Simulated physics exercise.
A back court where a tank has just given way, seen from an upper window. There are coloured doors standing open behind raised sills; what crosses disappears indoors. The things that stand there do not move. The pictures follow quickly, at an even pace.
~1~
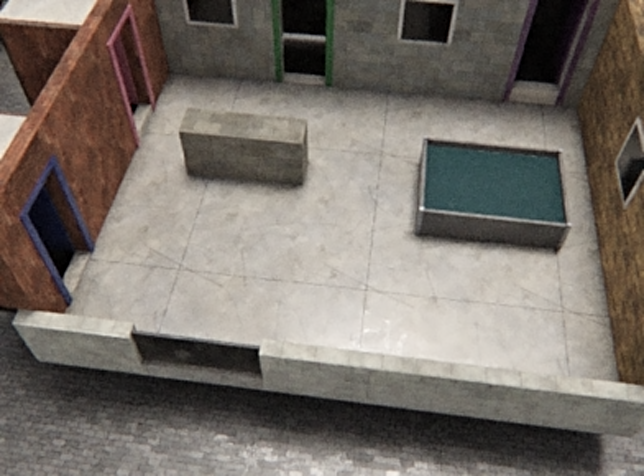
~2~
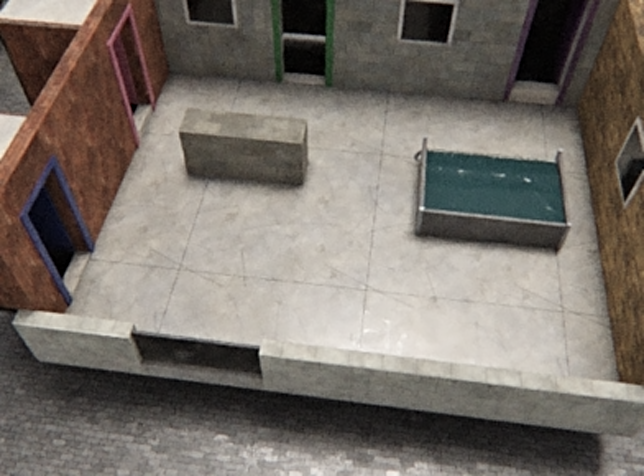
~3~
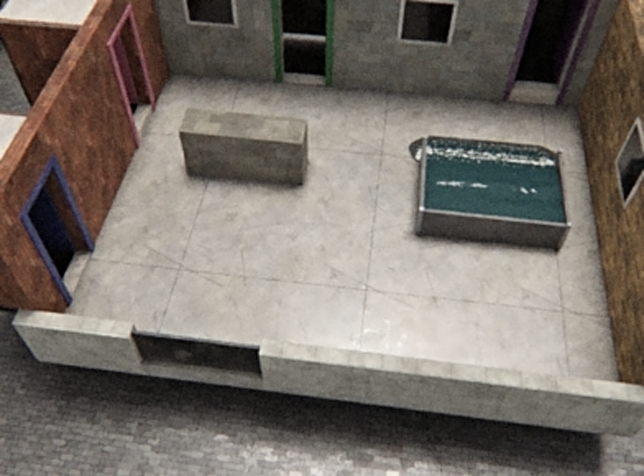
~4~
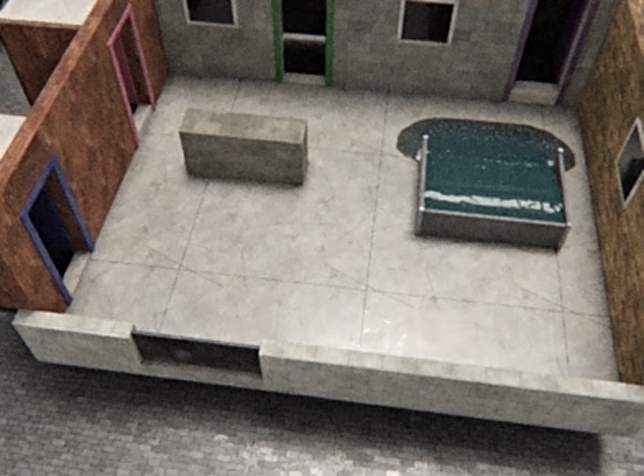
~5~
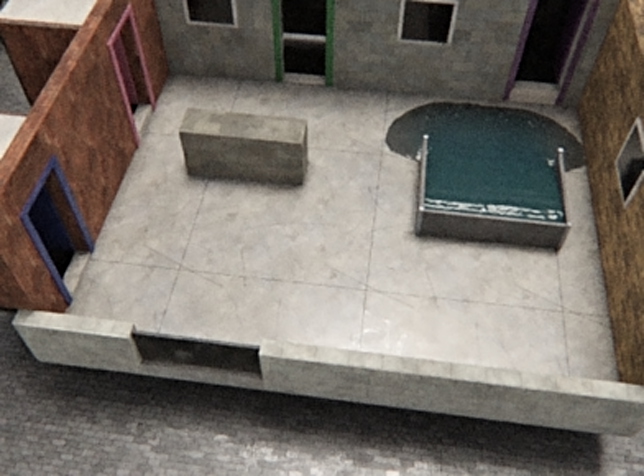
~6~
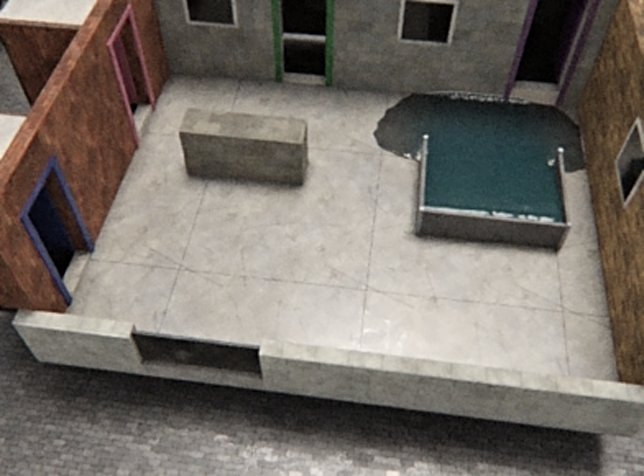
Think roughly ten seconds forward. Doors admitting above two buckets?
Outcome: The green door ends up within two buckets, the blue door ends up within two buckets, the purple door ends up within two buckets, the pink door ends up within two buckets.
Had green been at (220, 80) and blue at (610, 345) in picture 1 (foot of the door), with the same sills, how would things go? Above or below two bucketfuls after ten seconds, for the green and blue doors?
Result - green door: Crosses the limit; blue door: Remains below the limit.
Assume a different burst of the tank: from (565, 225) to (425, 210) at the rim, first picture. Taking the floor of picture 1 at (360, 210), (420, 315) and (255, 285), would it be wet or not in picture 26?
Taking the points in order: Unwetted, swamped and swamped.
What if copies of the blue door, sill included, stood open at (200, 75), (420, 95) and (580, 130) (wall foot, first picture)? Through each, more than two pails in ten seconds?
Crosses the line; crosses the line; crosses the line.
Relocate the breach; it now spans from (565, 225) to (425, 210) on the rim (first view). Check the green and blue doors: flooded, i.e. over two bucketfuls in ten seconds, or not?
Going door by door: The green one stays safe, and the blue one gets too much.
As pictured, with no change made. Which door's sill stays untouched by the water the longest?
It is the blue one.
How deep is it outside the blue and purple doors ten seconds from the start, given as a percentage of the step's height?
Readings, in sequence: 70 percent and 20 percent.
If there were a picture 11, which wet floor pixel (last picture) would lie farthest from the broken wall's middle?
The farthest point of the front sits at (361, 94).
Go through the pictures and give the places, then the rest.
In the first frame, the tank at (493, 183) is whole and still.
In the second frame, water pours out on the tank's far side and has run to a hidden place.
In the third frame, the front is at (415, 145), out from the gap on the tank's far side.
In the fourth frame, the front is at (407, 133), out from the gap on the tank's far side.
In the fifth frame, the front is at (408, 116), out from the gap on the tank's far side.
In the sixth frame, water pours out on the tank's far side and has run to (419, 95).
A moment on, water covers 15 % of the floor; the green door not reached, the blue door not reached, the purple door wet at the sill, nothing in, the pink door not reached.
Next, water covers 20 % of the floor; the green door wet at the sill, nothing in, the blue door not reached, the purple door wet at the sill, nothing in, the pink door not reached.
Then, water covers 35 % of the floor; the green door under two buckets in, the blue door not reached, the purple door wet at the sill, nothing in, the pink door not reached.
Later, water covers 60 % of the floor; the green door under two buckets in, the blue door wet at the sill, nothing in, the purple door wet at the sill, nothing in, the pink door wet at the sill, nothing in.
In the end, water covers 80 % of the floor; the green door under two buckets in, the blue door wet at the sill, nothing in, the purple door wet at the sill, nothing in, the pink door wet at the sill, nothing in.
